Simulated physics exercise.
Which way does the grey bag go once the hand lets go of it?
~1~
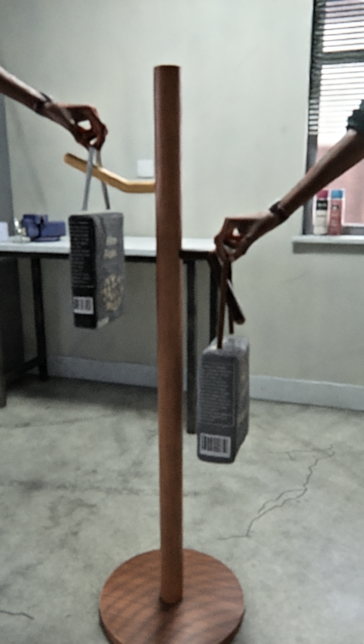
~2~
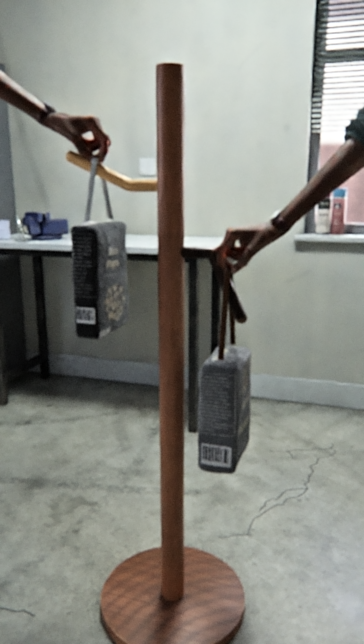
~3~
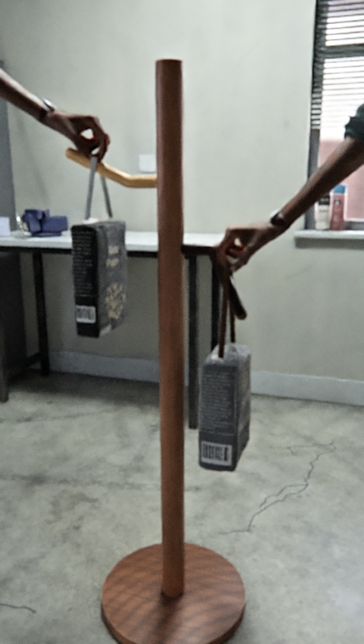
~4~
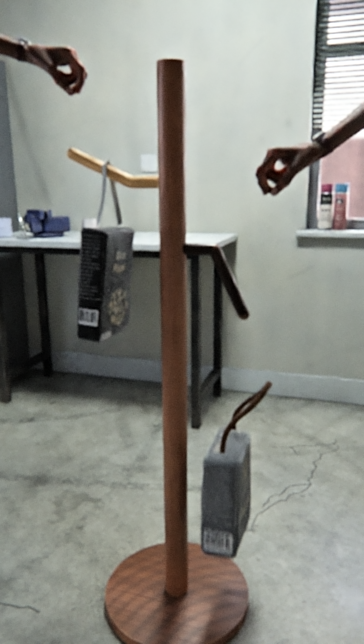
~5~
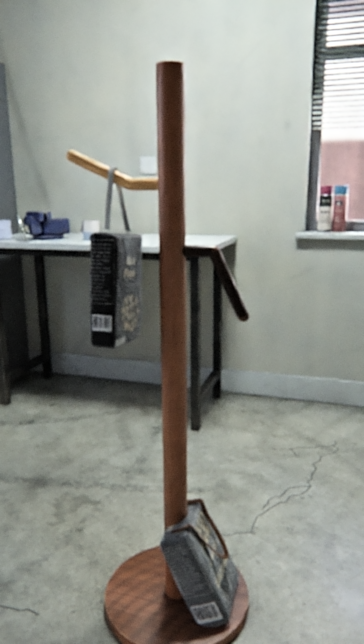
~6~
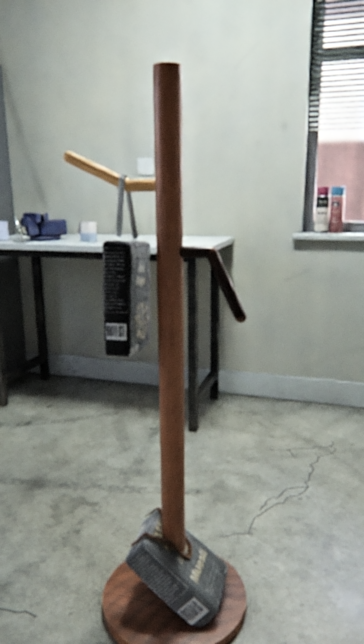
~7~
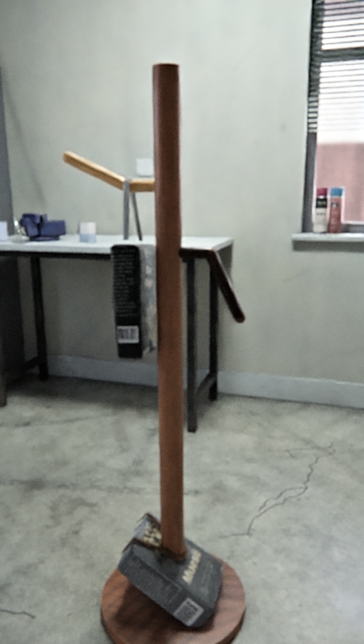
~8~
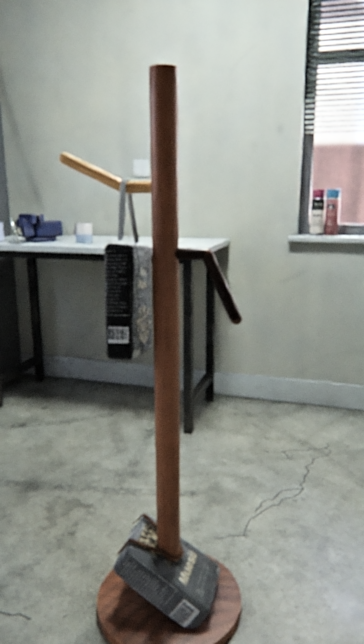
The grey bag moves down, coming off the sloping right peg and dropping to the base of the post.
